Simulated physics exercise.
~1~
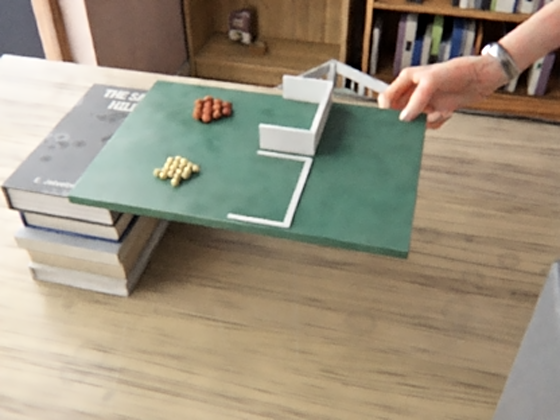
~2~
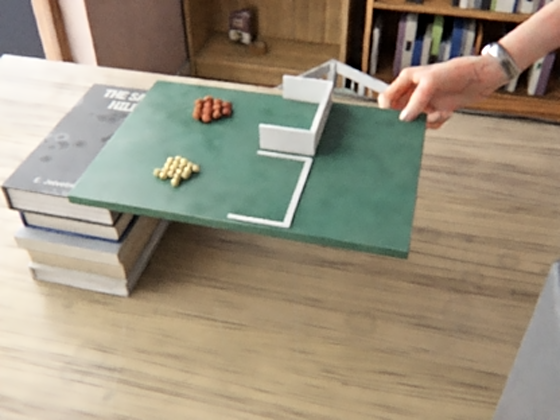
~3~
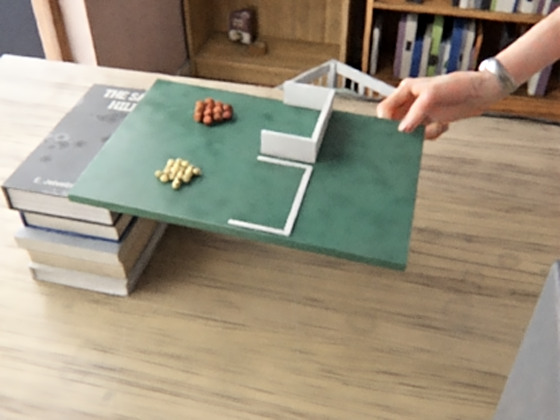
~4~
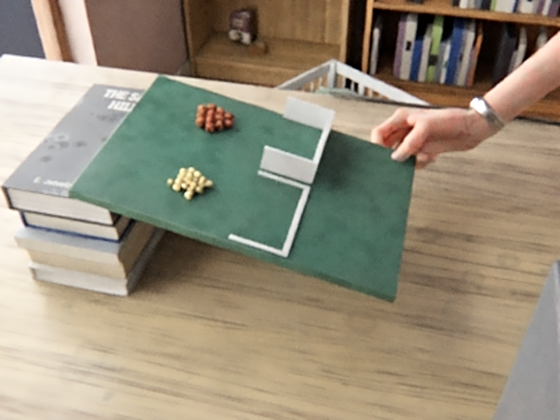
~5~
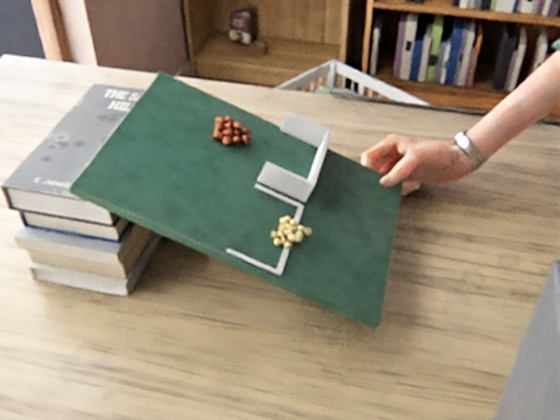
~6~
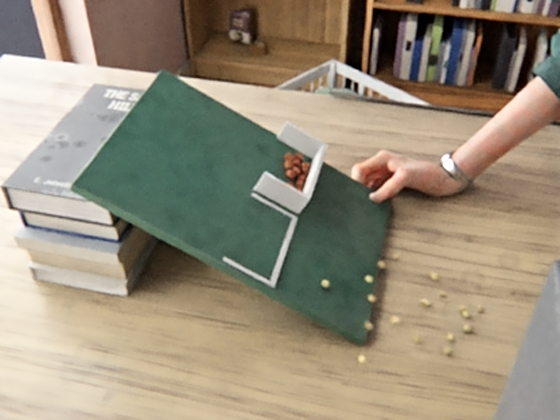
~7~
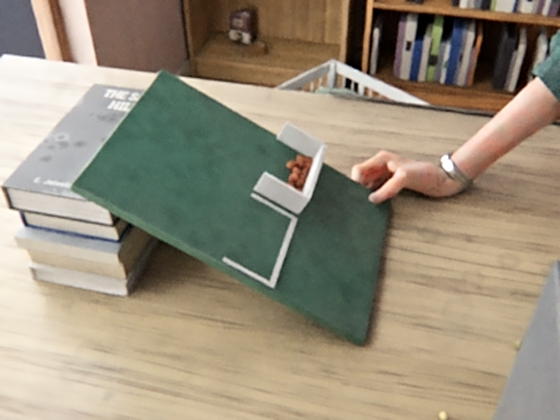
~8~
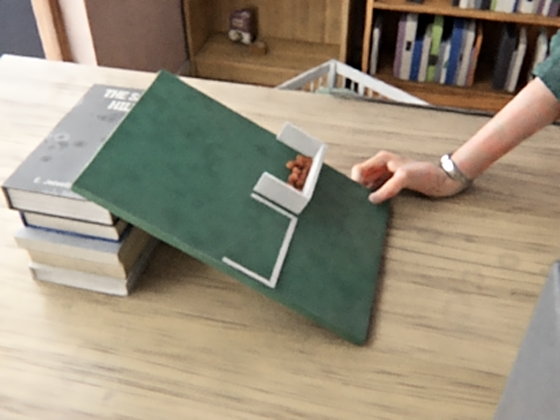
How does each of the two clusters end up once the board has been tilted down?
The yellow pieces in front get past the low white strip, scatter off the board and leave the view. The reddish-brown pieces at the back are caught and stay piled behind the taller white wall.
A green board rests its left end on a stack of books while a hand holds the right end up, with a yellow cluster of small pieces in front, a reddish-brown one behind, and a low white strip and a taller white wall to their right. The hand lowers the right end, and the board tilts steadily. The yellow pieces slide first, reach the low strip and pass it, scattering over the wooden surface and out of view. The reddish-brown pieces slide later and stop against the taller wall. They stay bunched there as the hand keeps the sloping board still.
